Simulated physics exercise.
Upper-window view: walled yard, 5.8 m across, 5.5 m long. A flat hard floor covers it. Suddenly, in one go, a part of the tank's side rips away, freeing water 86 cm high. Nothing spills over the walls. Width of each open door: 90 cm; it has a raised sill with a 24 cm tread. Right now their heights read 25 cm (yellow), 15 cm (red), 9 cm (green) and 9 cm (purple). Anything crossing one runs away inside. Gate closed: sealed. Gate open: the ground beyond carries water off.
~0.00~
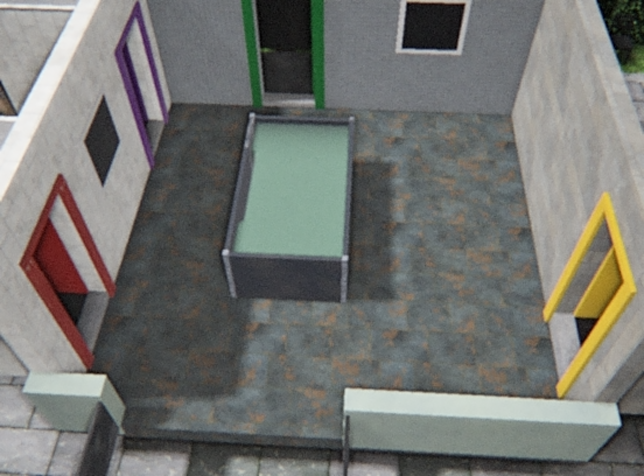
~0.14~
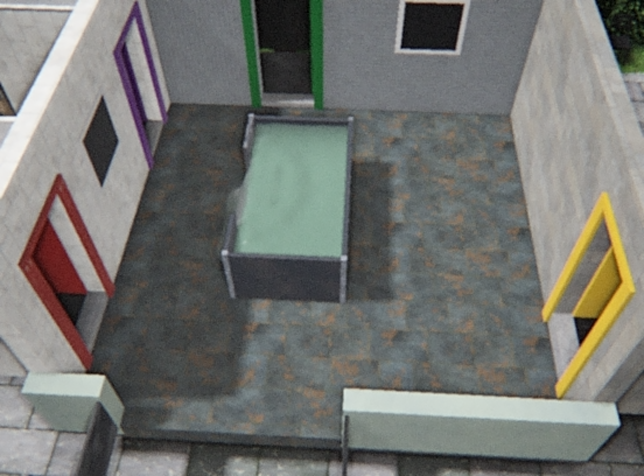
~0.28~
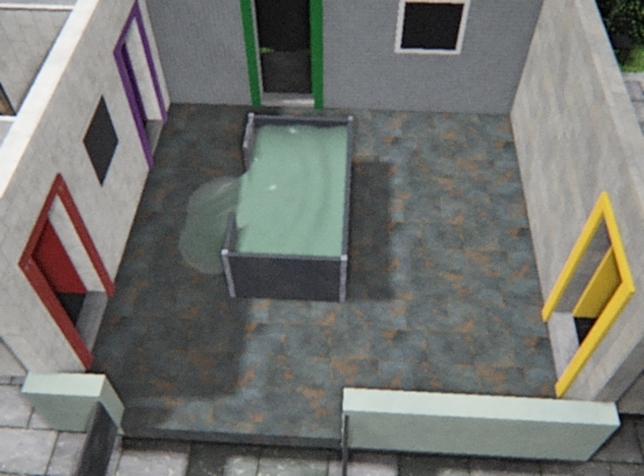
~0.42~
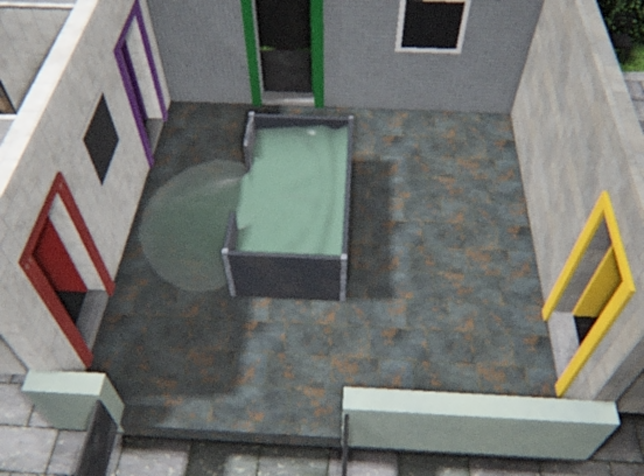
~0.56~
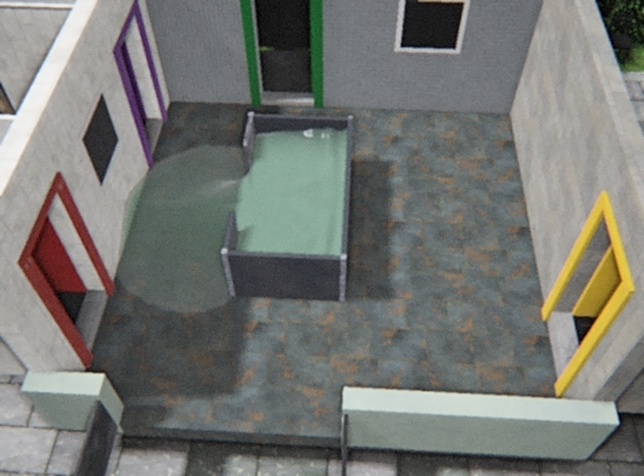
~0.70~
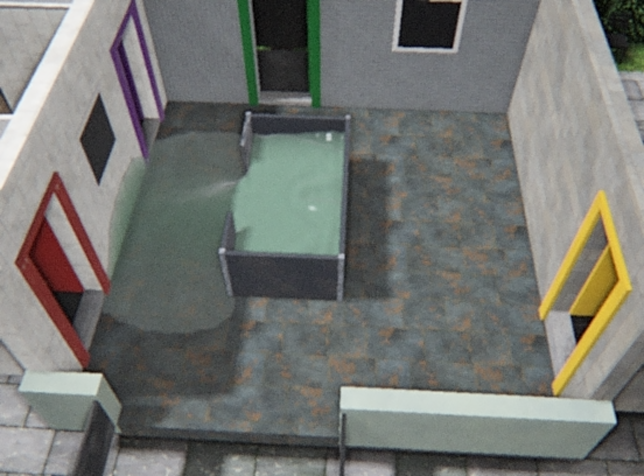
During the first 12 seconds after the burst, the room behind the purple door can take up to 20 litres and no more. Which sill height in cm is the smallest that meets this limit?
A height of roughly 20 cm.
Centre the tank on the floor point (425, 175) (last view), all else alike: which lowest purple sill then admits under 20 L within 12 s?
31 cm, give or take.
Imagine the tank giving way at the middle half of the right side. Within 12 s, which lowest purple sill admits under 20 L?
It should stand roughly 15 cm high.
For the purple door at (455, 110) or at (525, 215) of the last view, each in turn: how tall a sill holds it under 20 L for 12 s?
You'd want about 12.0 cm there first, then about 6.5 cm.
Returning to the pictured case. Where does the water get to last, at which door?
That would be the yellow door.
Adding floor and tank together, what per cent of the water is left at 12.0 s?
Around 62 per cent of the water.
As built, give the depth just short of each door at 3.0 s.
At the yellow door the depth is 0 cm, at red 15 cm, at green 12 cm and at purple 18 cm.
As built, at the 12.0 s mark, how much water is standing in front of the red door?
It stands about 8.0 centimetres deep.
After 1.4 s water covers 20 % of the floor, deepest (52 cm) near (141, 227); 21 cm at the purple door, 14 litres in over its 9 cm sill.
After 3.0 s water covers 50 % of the floor, deepest (31 cm) near (163, 118); 18 cm at the purple door, 69 litres in over its 9 cm sill.
After 12.0 s water covers 100 % of the floor, deepest (10 cm) near (523, 286); 5 cm at the purple door, 130 litres in over its 9 cm sill.
At the purple door as built, the water arrived by 0.8 s and peaked near 21 cm at 1.4 s.
With a sill of 17.5 cm, 31 litres would have come in within the 12 s; with 24 cm, 7 litres. So under 20 litres takes about 20 cm.
